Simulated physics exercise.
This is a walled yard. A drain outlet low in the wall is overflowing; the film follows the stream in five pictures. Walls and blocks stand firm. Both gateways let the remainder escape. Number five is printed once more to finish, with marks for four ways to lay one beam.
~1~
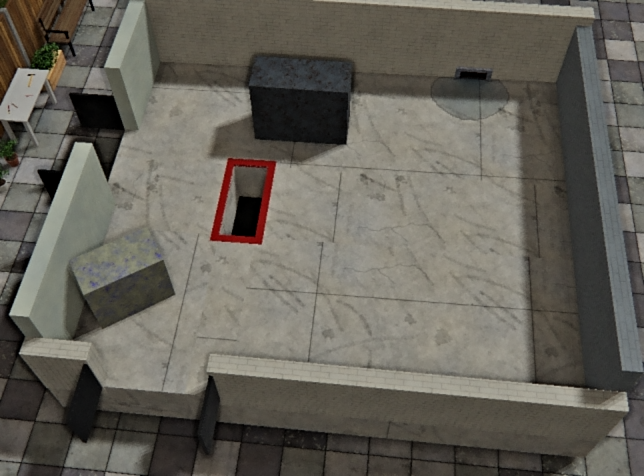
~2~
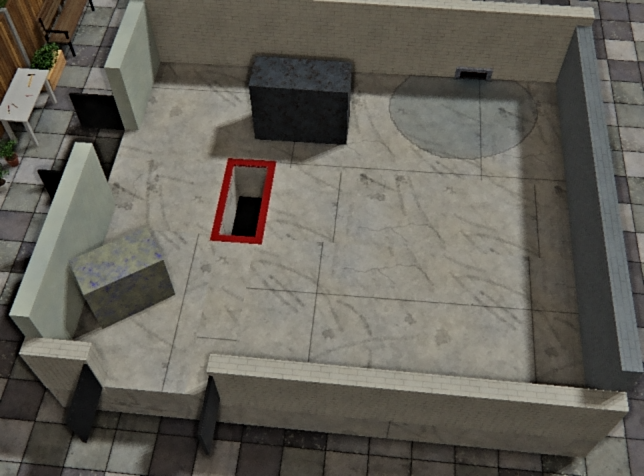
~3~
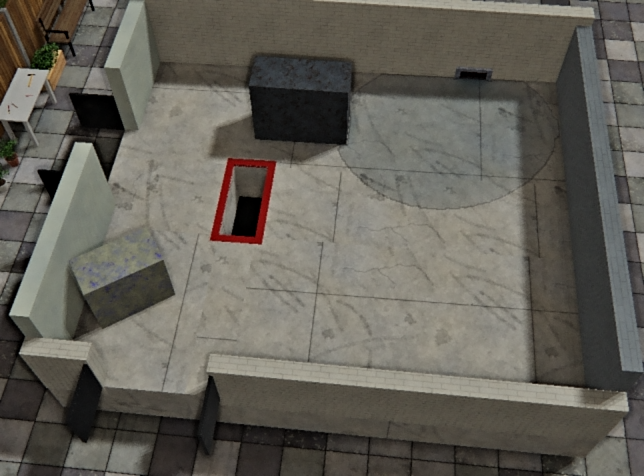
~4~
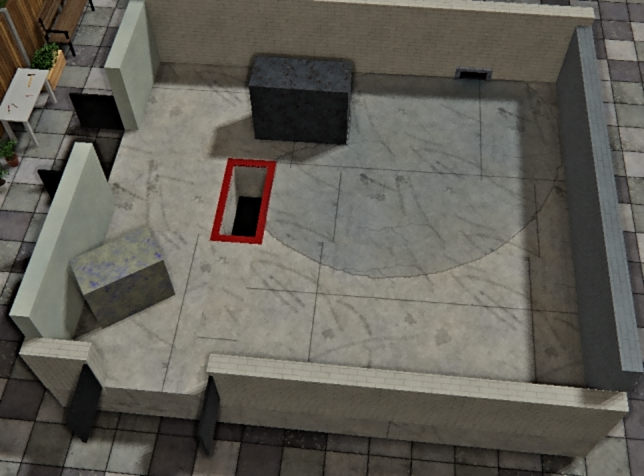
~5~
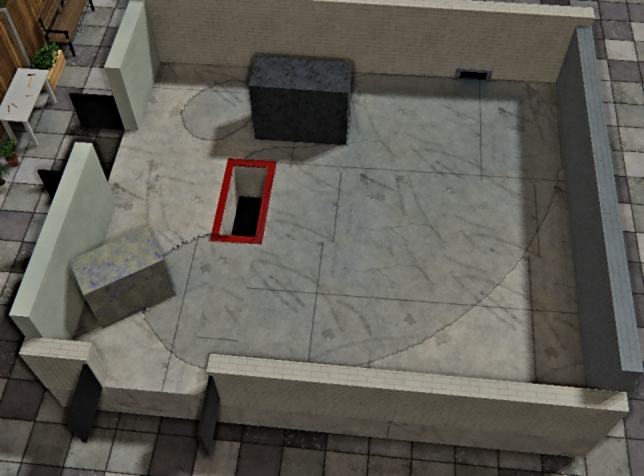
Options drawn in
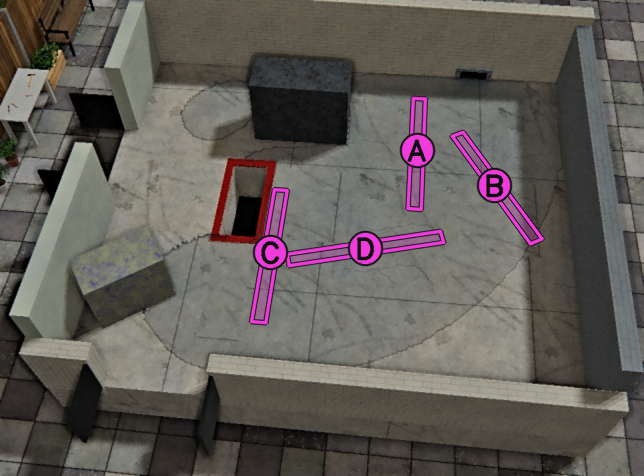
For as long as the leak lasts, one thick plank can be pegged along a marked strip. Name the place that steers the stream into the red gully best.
D.
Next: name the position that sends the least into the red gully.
The answer is A.
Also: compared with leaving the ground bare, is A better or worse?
Position A is worse.
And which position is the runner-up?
Position B.
On the marked copy, A from (414, 209) to (419, 98); B from (457, 134) to (536, 241); C from (258, 322) to (280, 190); D from (288, 259) to (442, 236).
Choosing A, about 3 % of the stream goes into the red gully, about 96 % out by the gates.
Choosing B, about 27 % of the stream goes into the red gully, about 72 % out by the gates.
Choosing C, about 15 % of the stream goes into the red gully, about 82 % out by the gates.
Choosing D, about 48 % of the stream goes into the red gully, about 51 % out by the gates.
